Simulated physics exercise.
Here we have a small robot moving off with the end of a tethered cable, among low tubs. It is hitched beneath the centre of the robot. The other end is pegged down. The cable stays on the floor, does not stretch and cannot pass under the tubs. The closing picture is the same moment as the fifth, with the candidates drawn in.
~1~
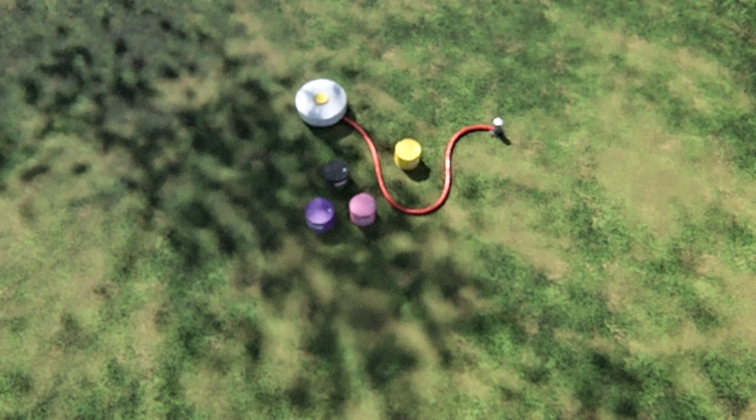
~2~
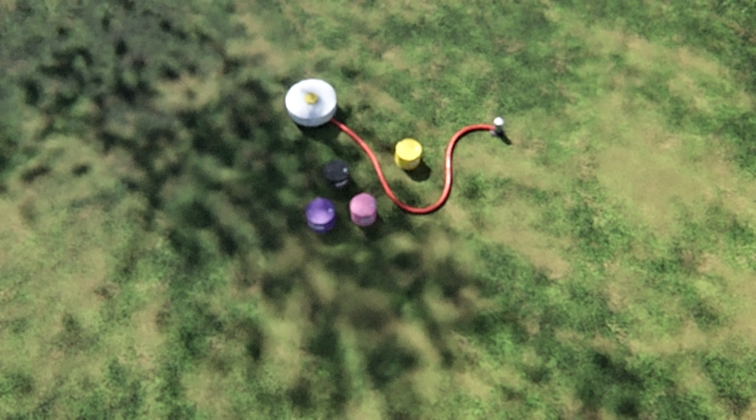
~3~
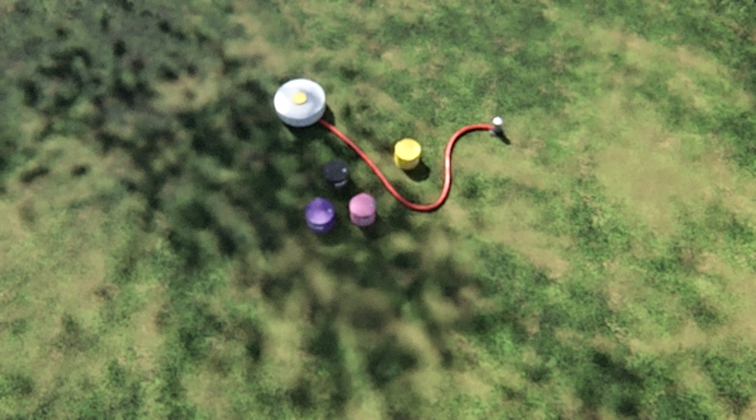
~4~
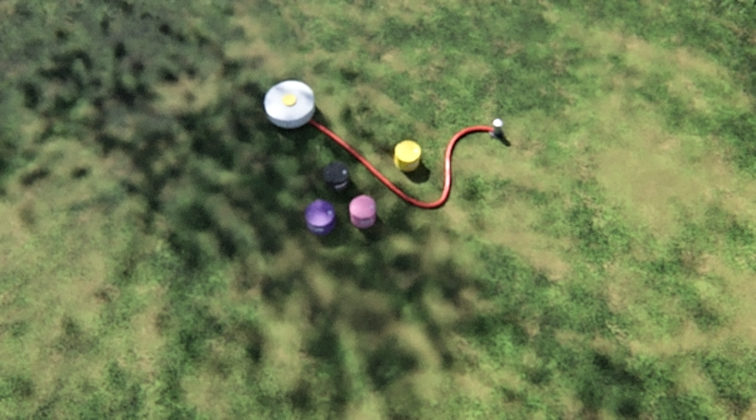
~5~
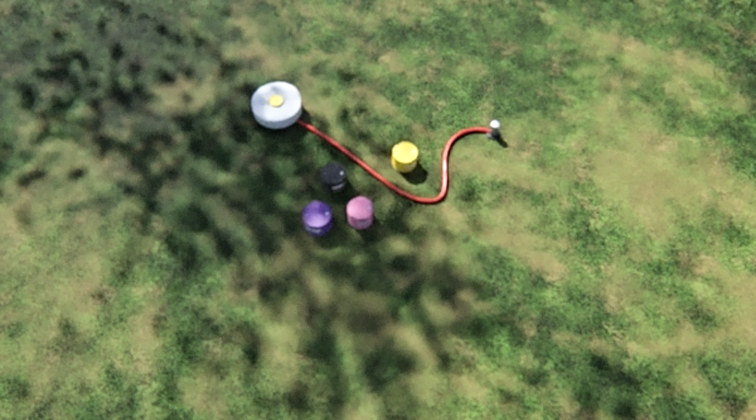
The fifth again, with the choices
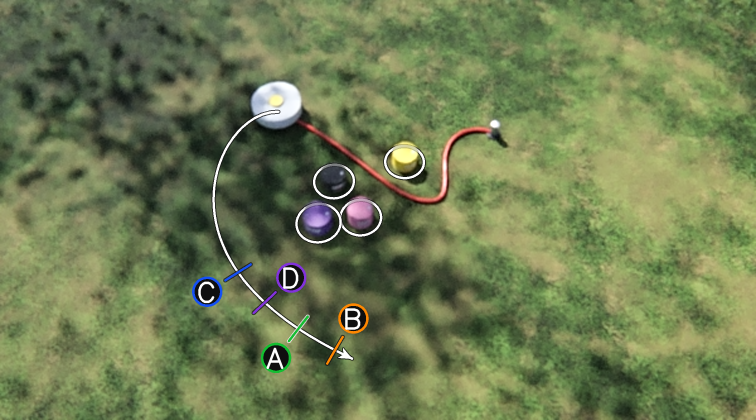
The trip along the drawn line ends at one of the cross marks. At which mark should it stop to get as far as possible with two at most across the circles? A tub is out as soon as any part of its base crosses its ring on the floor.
Stop at A.
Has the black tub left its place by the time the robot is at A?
Yes.
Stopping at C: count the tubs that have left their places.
The count is none.
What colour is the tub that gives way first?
Black.
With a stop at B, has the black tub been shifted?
By then, yes.
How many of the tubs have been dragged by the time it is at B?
Three.
On the marked copy, A at (298, 329); B at (335, 350); C at (238, 272); D at (265, 303); the route from (278, 112) via (220, 237) to (352, 359).
Taking A. A third of the way, robot (214, 170).
Two thirds of the way, robot (231, 260).
When it is over, robot (297, 325); black tub (345, 198); purple tub (325, 223); two over the rings.
As for the rest, B has three over the rings; C is within the limit but short; D is within the limit but short.
